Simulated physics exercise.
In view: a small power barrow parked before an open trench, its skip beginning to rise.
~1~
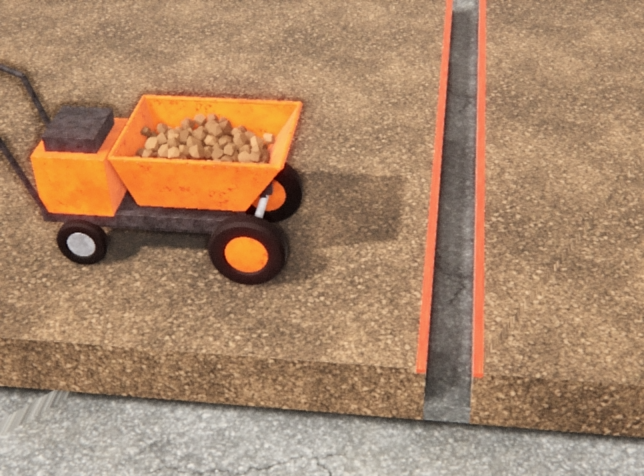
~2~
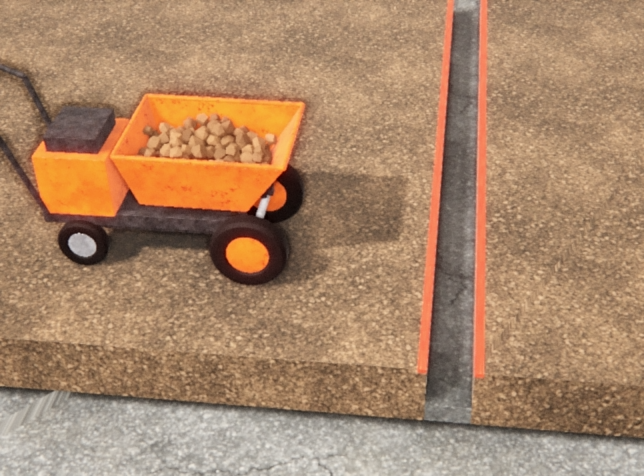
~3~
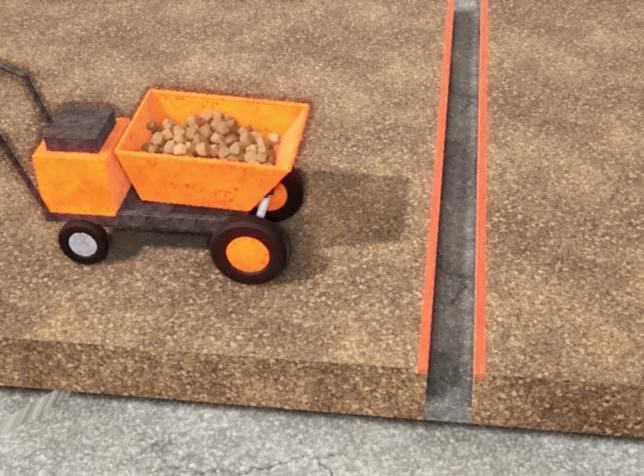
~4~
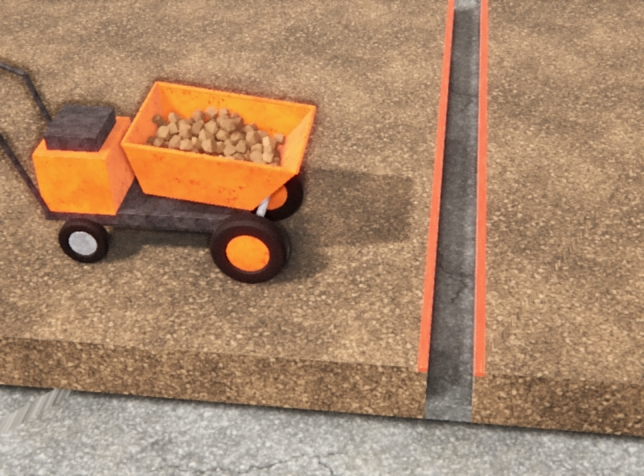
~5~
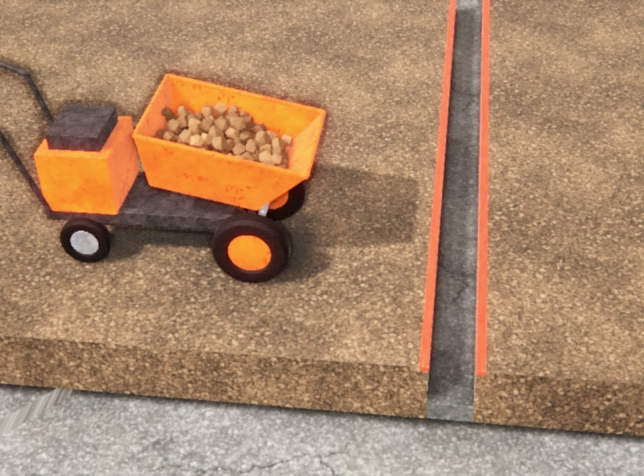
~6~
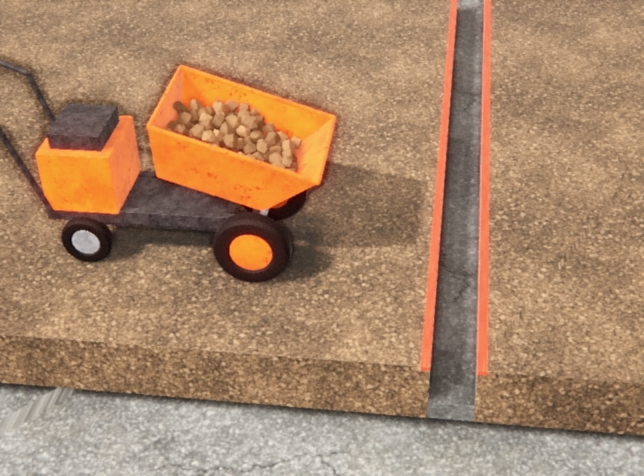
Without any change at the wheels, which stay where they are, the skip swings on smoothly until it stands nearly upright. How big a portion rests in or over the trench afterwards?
I expect the load to largely stay out of the trench.
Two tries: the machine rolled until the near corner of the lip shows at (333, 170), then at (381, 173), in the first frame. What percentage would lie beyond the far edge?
10 % then 40 %.
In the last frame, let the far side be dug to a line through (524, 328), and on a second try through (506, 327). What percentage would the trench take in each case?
Roughly 20 per cent, then roughly 20 per cent.
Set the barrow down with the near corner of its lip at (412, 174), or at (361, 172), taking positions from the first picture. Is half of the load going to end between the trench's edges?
Respectively: A smaller portion, the bigger portion.
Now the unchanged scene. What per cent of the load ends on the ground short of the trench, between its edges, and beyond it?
Out of a hundred, short 45, between 20, beyond 0.
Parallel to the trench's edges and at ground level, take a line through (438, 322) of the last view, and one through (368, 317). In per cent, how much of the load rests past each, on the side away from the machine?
The first comes to 20 %, the second to 60 %.
Soon, skip tipped steeply; all in the skip.
A while on, skip tipped right over; most in the skip; about a quarter short of the trench; a stray few falling.
Towards the end, skip tipped right over; about a third in the skip; about half short of the trench; about a quarter in or heaped over the trench; a stray few beyond it.
Finally, skip tipped right over; about a third in the skip; about half short of the trench; about a quarter in or heaped over the trench; a stray few beyond it.
